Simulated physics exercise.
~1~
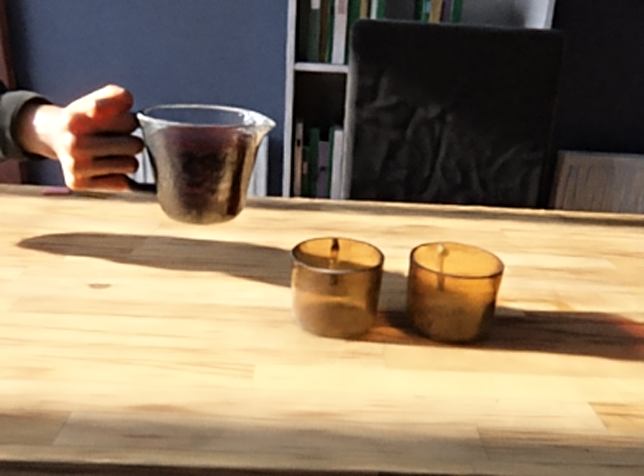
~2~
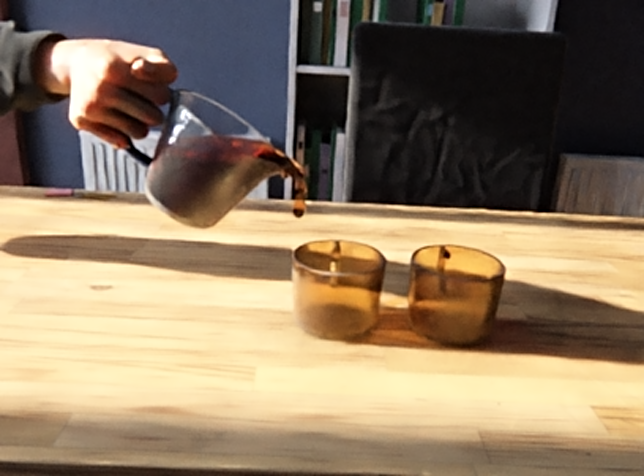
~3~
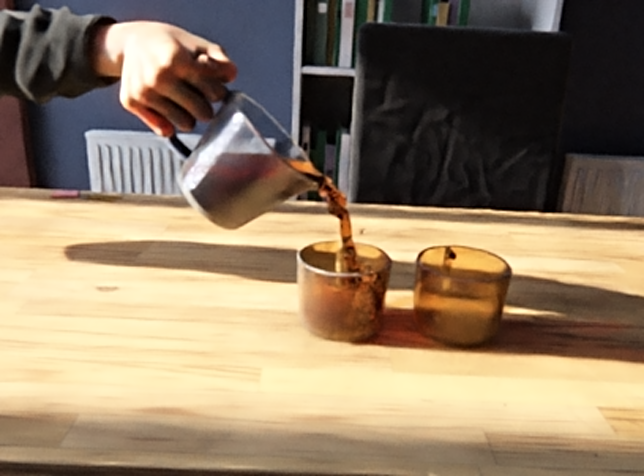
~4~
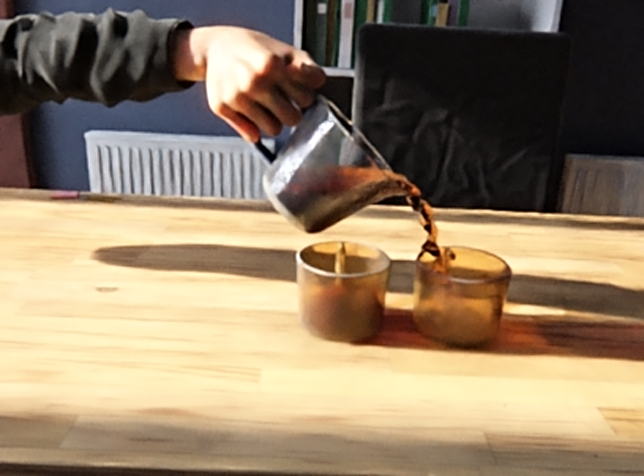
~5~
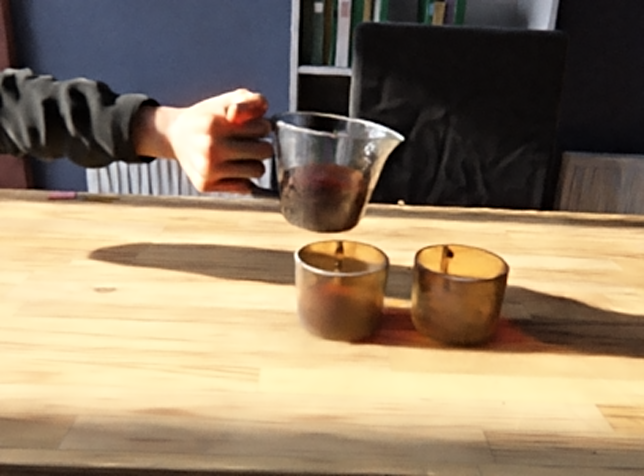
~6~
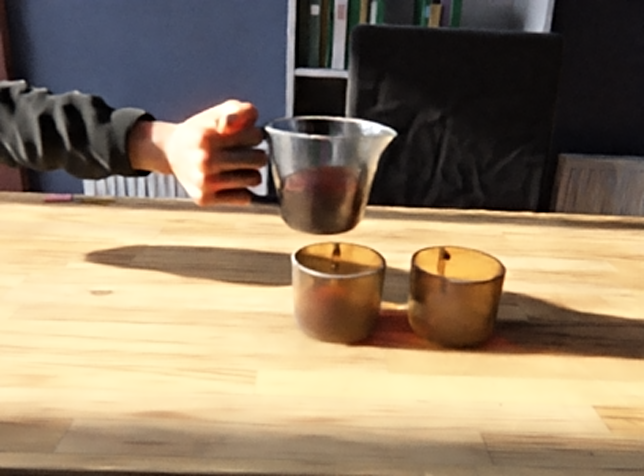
A hand tilted a clear glass jug of dark tea to the right and poured a thin stream into the left of two amber cups, then moved right to pour into the other, before setting the jug upright again, still holding some tea above them.
